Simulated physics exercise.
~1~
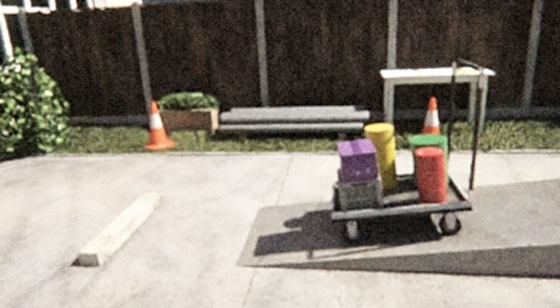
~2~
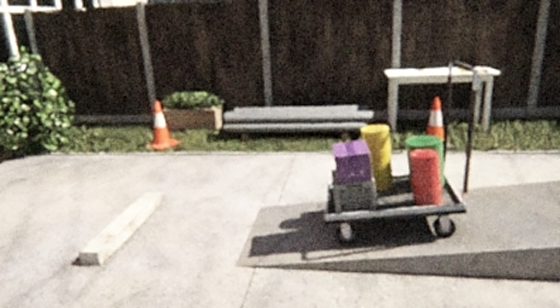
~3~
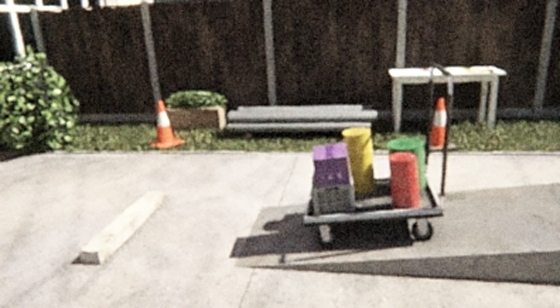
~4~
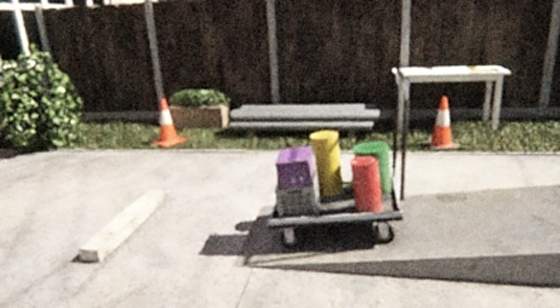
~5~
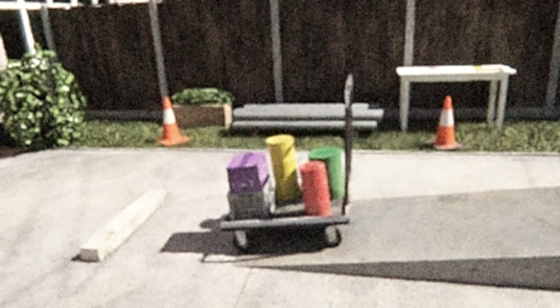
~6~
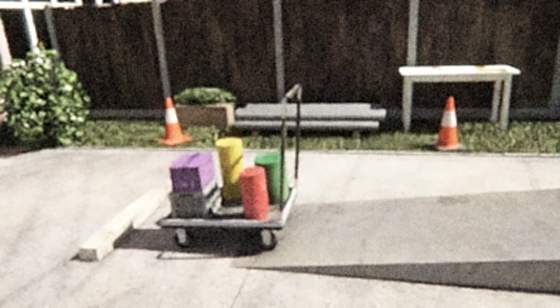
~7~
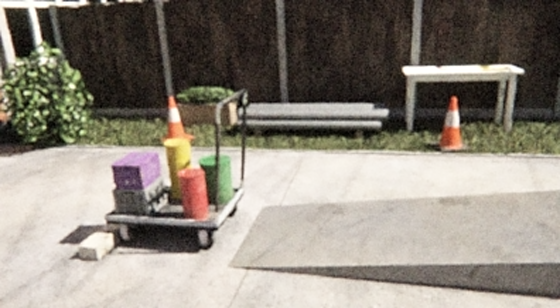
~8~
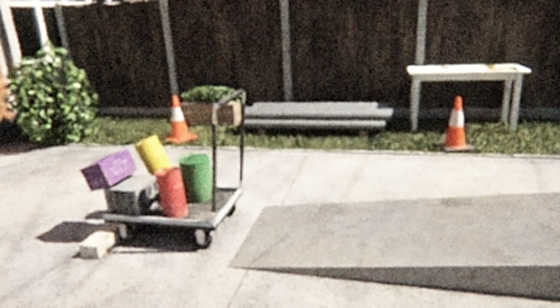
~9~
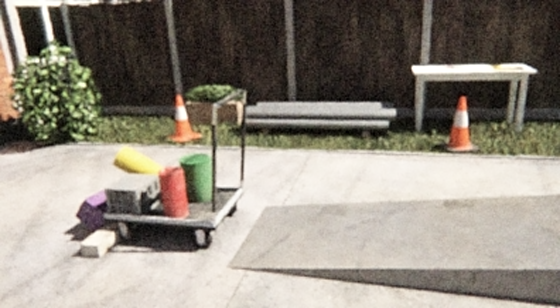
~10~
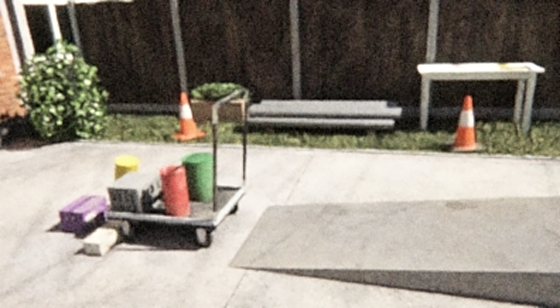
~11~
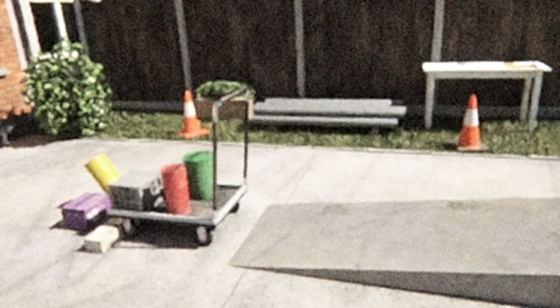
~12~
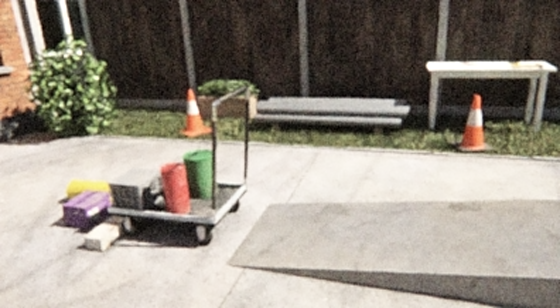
Loaded flat trolley rolling left down a ramp and stopping abruptly at a kerb, its purple parcel and yellow canister toppling off.
